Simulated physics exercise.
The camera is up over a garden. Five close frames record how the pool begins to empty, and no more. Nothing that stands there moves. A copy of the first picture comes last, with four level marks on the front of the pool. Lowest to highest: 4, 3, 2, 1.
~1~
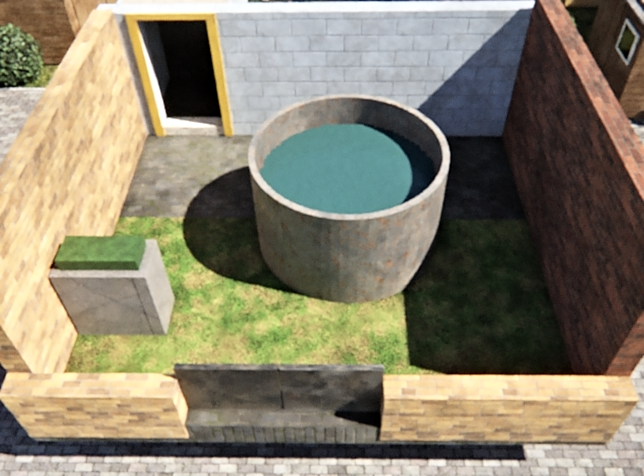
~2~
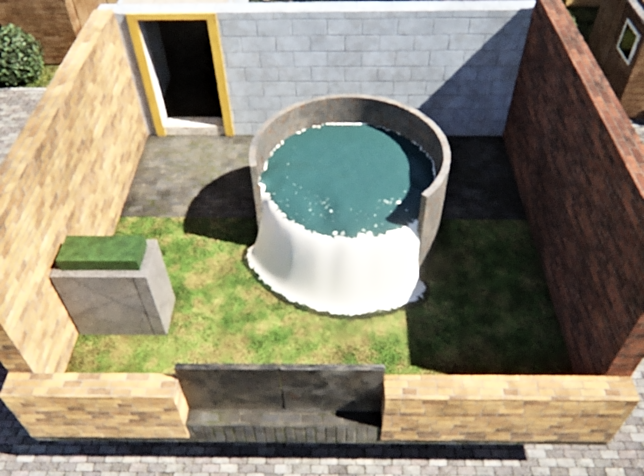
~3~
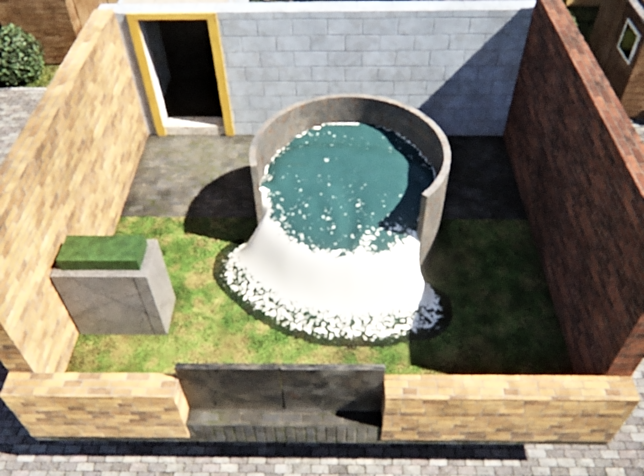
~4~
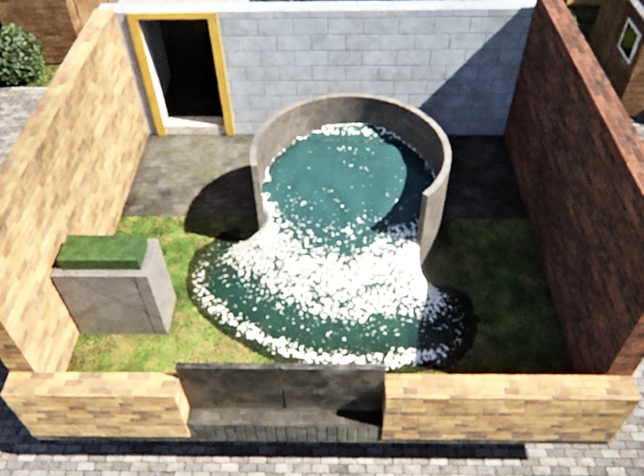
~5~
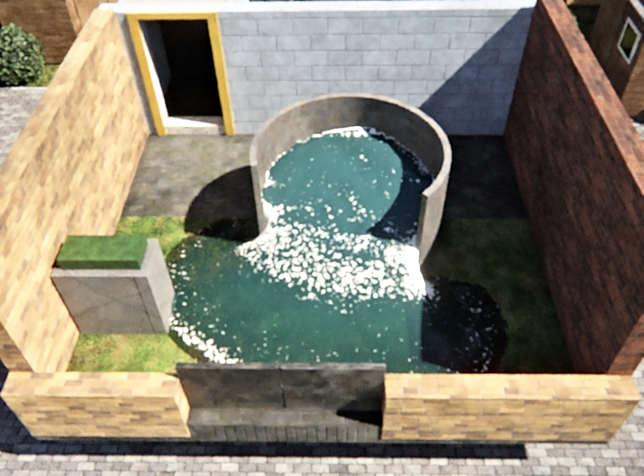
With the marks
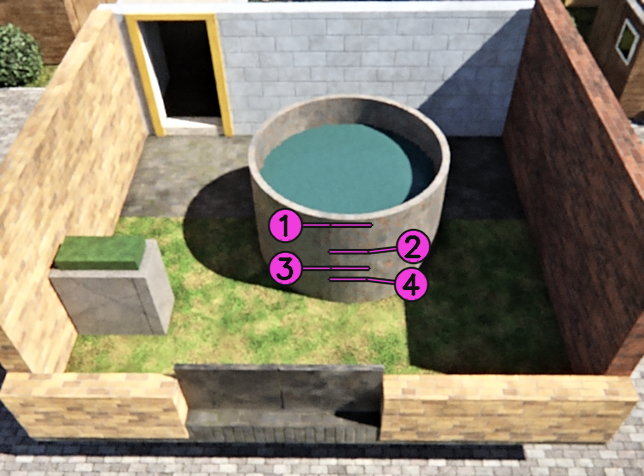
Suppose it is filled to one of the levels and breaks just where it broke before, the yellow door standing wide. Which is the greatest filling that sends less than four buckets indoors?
The answer is level 2.
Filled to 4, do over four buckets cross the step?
No, not at all.
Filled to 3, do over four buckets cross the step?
No.
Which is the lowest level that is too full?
1 it is.
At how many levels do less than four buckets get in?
Three.
In magenta, 1 at (350, 225); 2 at (349, 251); 3 at (349, 268); 4 at (348, 279); from the bottom up 4, 3, 2, 1.
Choosing 1, about 10 bucketfuls get in.
Choosing 2, a bucket or two gets in.
Choosing 3, nothing gets over.
Choosing 4, nothing gets over.
